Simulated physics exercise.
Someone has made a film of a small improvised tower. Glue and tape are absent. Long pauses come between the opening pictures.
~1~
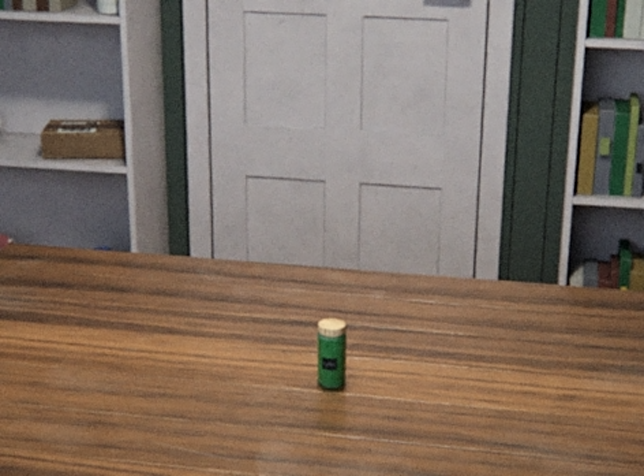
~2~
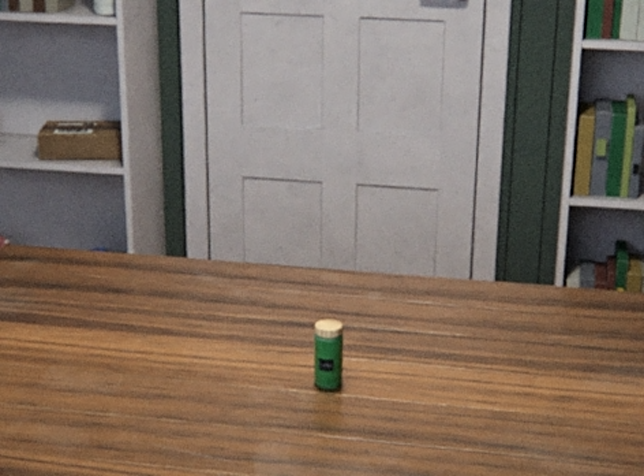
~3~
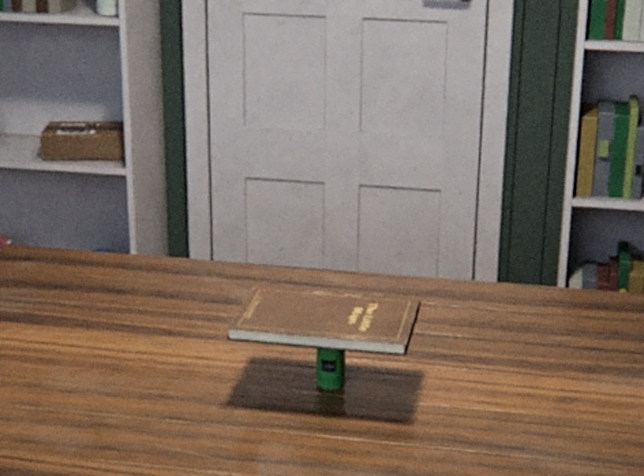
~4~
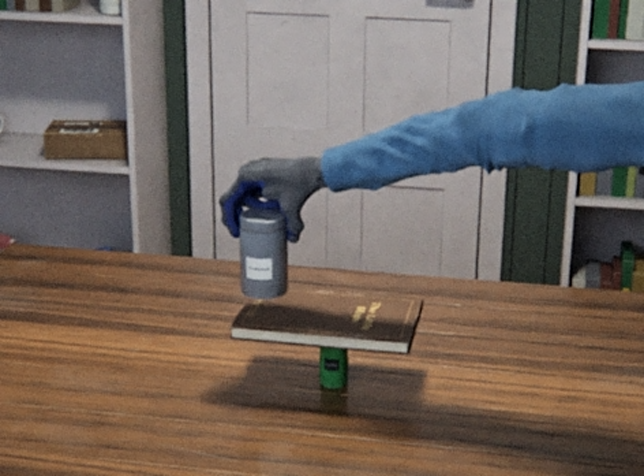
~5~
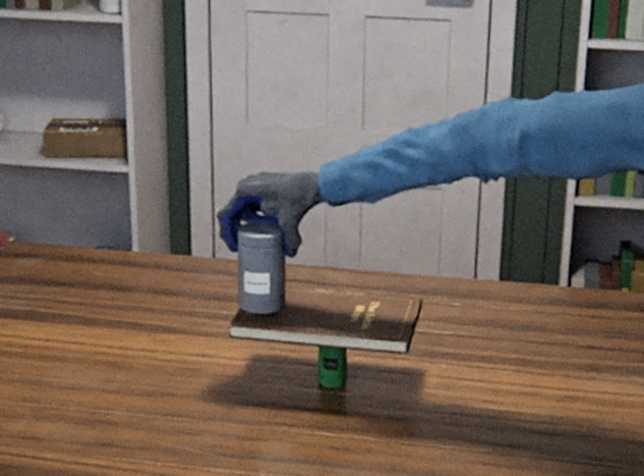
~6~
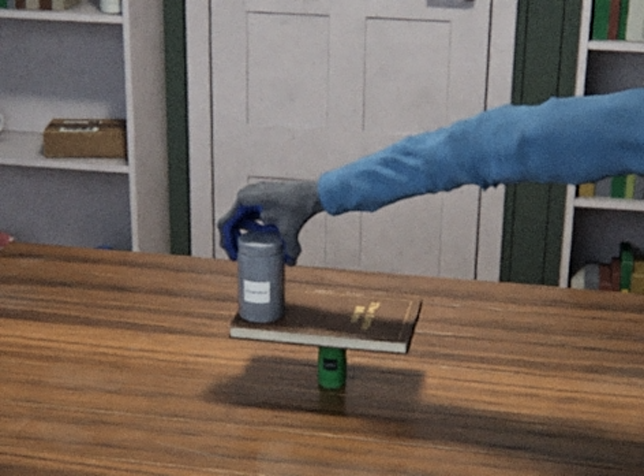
On a wooden table before a white door and shelves, a green shaker stands alone, then a brown book lies across its top. A gloved hand on a blue-sleeved arm lowers a grey jar onto the book's left side.
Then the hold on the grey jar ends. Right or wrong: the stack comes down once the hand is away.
Right, it comes down.
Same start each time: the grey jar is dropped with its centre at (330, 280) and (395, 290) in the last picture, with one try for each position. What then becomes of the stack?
Well, the first time it stays put, and the second time it goes over.
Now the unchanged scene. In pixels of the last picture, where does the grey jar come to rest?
About (108, 382).
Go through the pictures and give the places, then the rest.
In the first frame, the last thing is not in view yet; green shaker (332, 353).
In the second frame, the last thing is not in view yet; green shaker (329, 354).
In the third frame, the last thing is not in view yet; green shaker (331, 355).
The fourth frame shows on its way; grey jar (264, 253); green shaker (334, 354).
The fifth frame shows on its way; grey jar (262, 267); green shaker (333, 353).
The sixth frame shows in place under the hand; grey jar (262, 276); green shaker (332, 354).
Then, 0.40 s after the last picture, grey jar now fallen; brown book tipped 50° from how it was.
Then, 0.50 s after the last picture, brown book tipped 37° from how it was; green shaker slid a little.
Then, 0.90 s after the last picture, brown book now fallen; green shaker slid about its own width.
At rest, fallen, brown book and grey jar; moved from the start, green shaker. Seen from the same camera at the end, grey jar near (107, 382). The stack gives way.
